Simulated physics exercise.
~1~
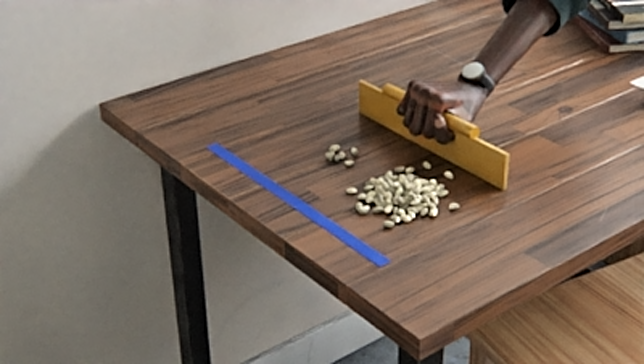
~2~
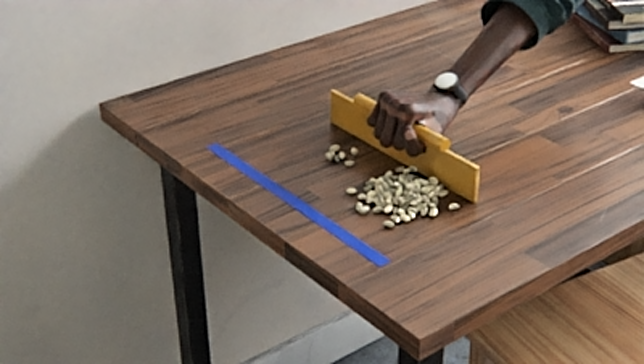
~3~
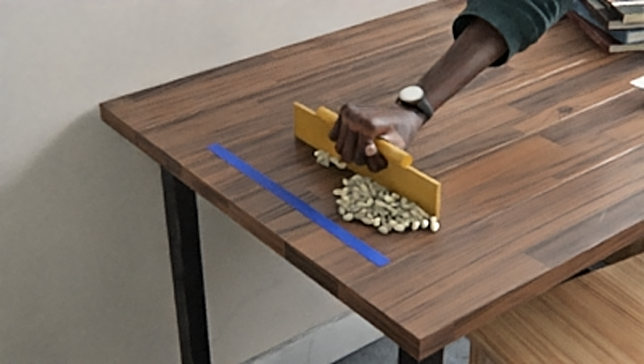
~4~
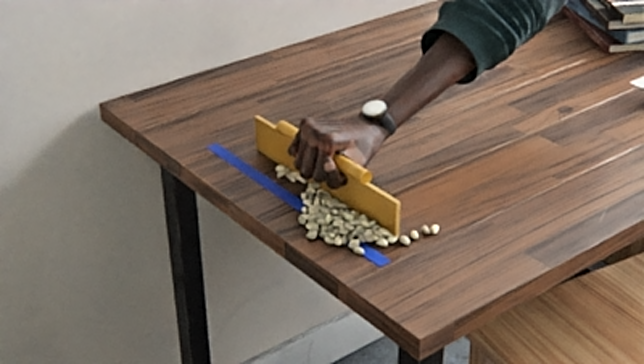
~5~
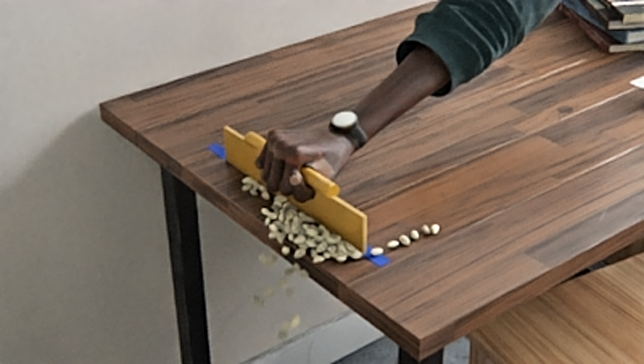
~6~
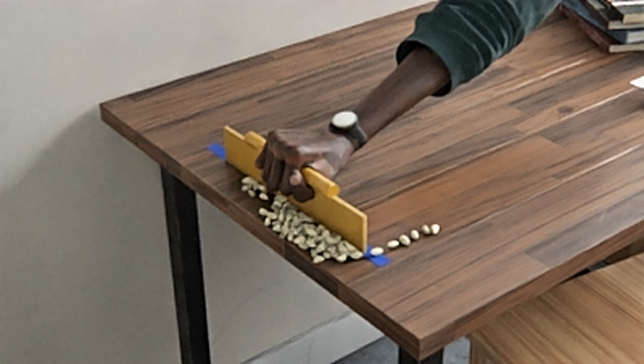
Hand pushing a yellow scraper left across a wooden table, sweeping pale beans over blue tape, some falling off the edge.
